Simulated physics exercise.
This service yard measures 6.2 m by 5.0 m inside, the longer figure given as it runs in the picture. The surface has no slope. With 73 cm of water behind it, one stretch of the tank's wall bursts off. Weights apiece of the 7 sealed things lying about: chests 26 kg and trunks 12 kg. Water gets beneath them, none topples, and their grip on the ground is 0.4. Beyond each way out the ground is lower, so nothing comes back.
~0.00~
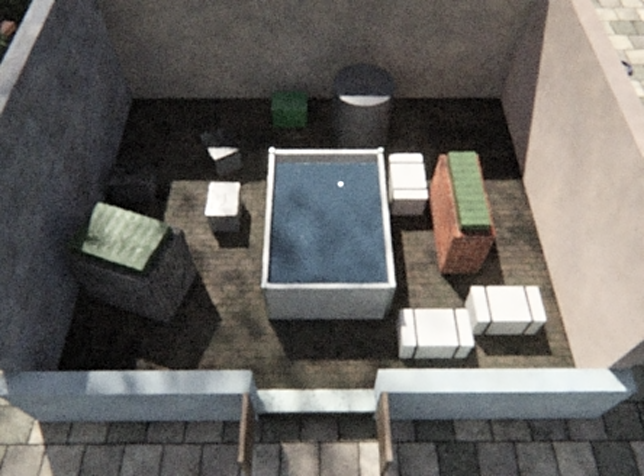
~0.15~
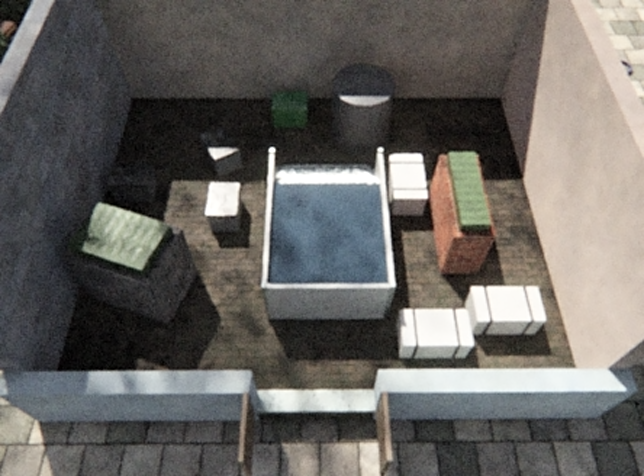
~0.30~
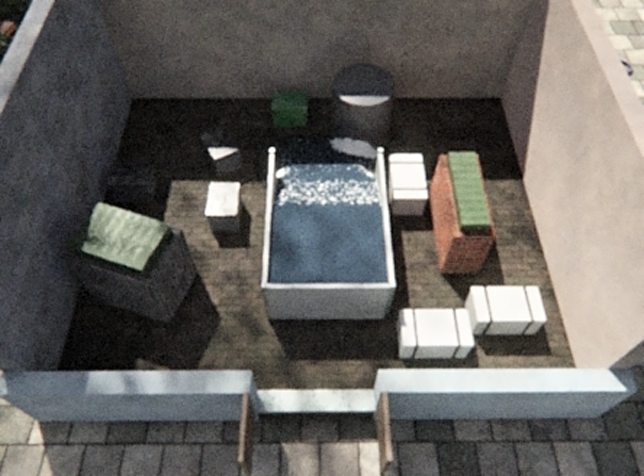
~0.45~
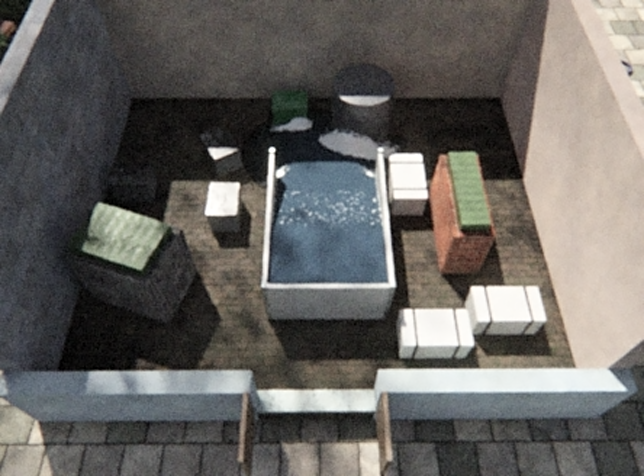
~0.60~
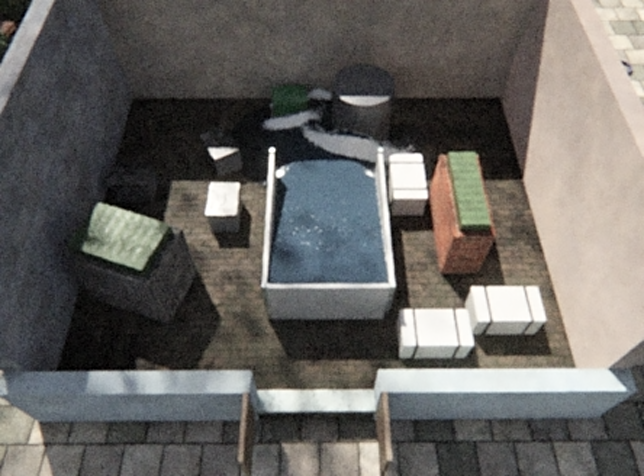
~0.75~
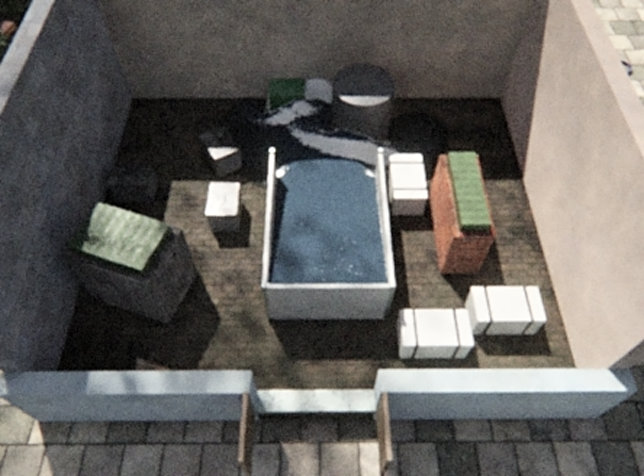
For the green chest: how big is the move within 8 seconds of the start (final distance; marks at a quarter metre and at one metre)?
The green chest gets carried off.
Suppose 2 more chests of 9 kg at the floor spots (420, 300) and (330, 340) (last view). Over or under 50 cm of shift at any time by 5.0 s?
In that order: Less, less.
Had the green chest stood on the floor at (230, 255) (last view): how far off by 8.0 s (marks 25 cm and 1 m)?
It slides a little.
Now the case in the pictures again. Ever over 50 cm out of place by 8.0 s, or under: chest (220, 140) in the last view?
It is short of it.
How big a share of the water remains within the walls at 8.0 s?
About 96 per cent.
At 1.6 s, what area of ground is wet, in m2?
Some 13 m2.
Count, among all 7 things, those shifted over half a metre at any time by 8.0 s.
That makes 5.
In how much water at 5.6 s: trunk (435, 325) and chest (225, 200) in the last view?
Roughly 4 and 9 cm.
After 1.6 s the green chest is near (249, 77), 0.7 m from its start, afloat; 0 of 7 are out; 1 afloat.
After 3.6 s the green chest is near (135, 191), 2.7 m from its start, aground; 0 of 7 are out; 0 afloat.
After 5.6 s the green chest is near (212, 234), 2.7 m from its start, afloat; 0 of 7 are out; 2 afloat.
After 8.0 s the green chest is near (207, 238), 2.8 m from its start, aground; 0 of 7 are out; 3 afloat.
